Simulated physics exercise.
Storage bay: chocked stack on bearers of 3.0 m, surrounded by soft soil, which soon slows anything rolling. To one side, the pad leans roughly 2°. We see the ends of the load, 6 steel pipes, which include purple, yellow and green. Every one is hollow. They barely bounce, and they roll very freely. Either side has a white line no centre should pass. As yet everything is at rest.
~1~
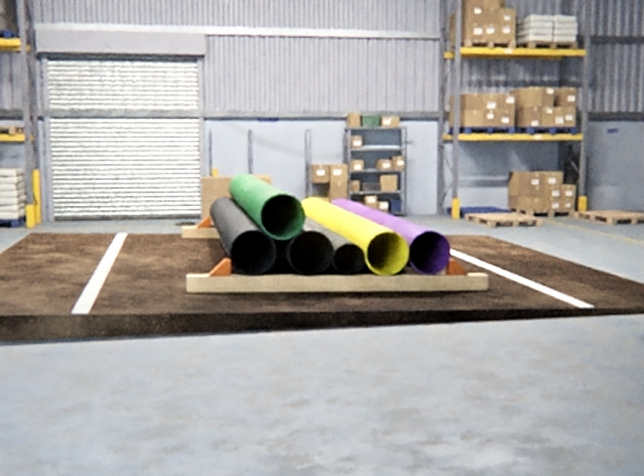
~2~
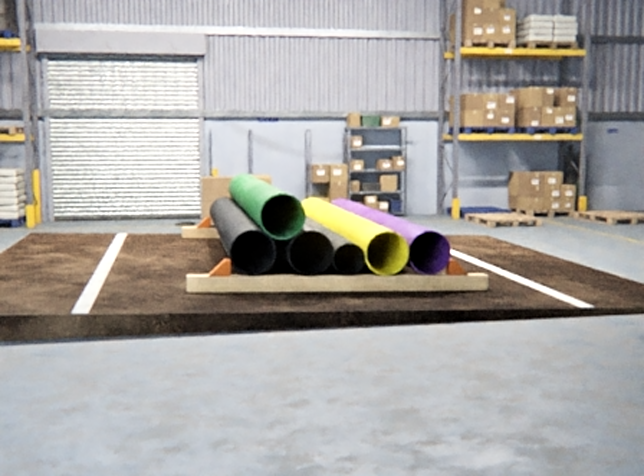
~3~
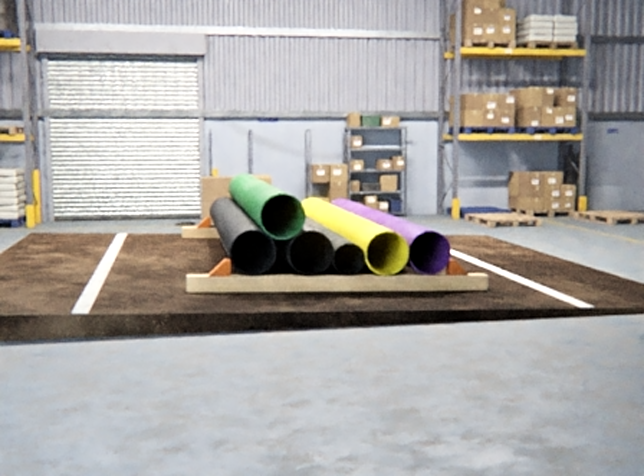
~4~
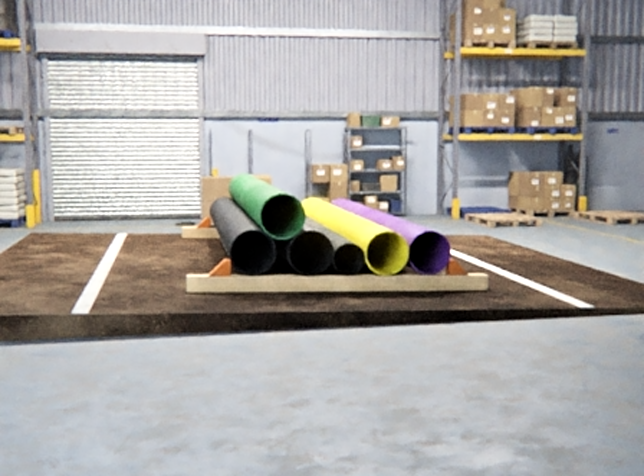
Green, yellow, purple and dark pipes lie motionless in a stack on a warehouse floor.
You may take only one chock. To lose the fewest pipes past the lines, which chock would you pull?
I would pull the left one.
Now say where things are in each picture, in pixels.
The first picture shows purple (430, 253), yellow (387, 253), green (283, 217); the pad slopes 2° down to the right; 5 of the 6 form the bottom row; at rest.
The second picture shows purple (430, 253), yellow (387, 253), green (283, 217); nothing moves.
The third picture shows purple (430, 253), yellow (387, 253), green (283, 217); both chocks in; lines at (90, 293) and (546, 290); all still.
The fourth picture shows purple (430, 253), yellow (387, 253), green (283, 217); all still.
If it is the left, after 0.8 s, purple is on the bearers, 60 cm from the bearers' right end; yellow is on the bearers, 105 cm from the bearers' right end; green is up on others, 90 cm from the bearers' left end; 0 of 6 have crossed.
If it is the left, in the end, purple is on the bearers, 60 cm from the bearers' right end; yellow is on the bearers, 105 cm from the bearers' right end; green is up on others, 90 cm from the bearers' left end; 0 of 6 have crossed.
If it is the right, after 3.0 s, purple is on the bearers, 5 cm from the bearers' right end, rolling right; yellow is on the bearers, 50 cm from the bearers' right end, rolling right; green is on the bearers, 110 cm from the bearers' left end; 0 of 6 have crossed.
If it is the right, in the end, purple is past the right line; yellow is past the right line; green is on the bearers, 10 cm from the bearers' right end; 3 of 6 have crossed.
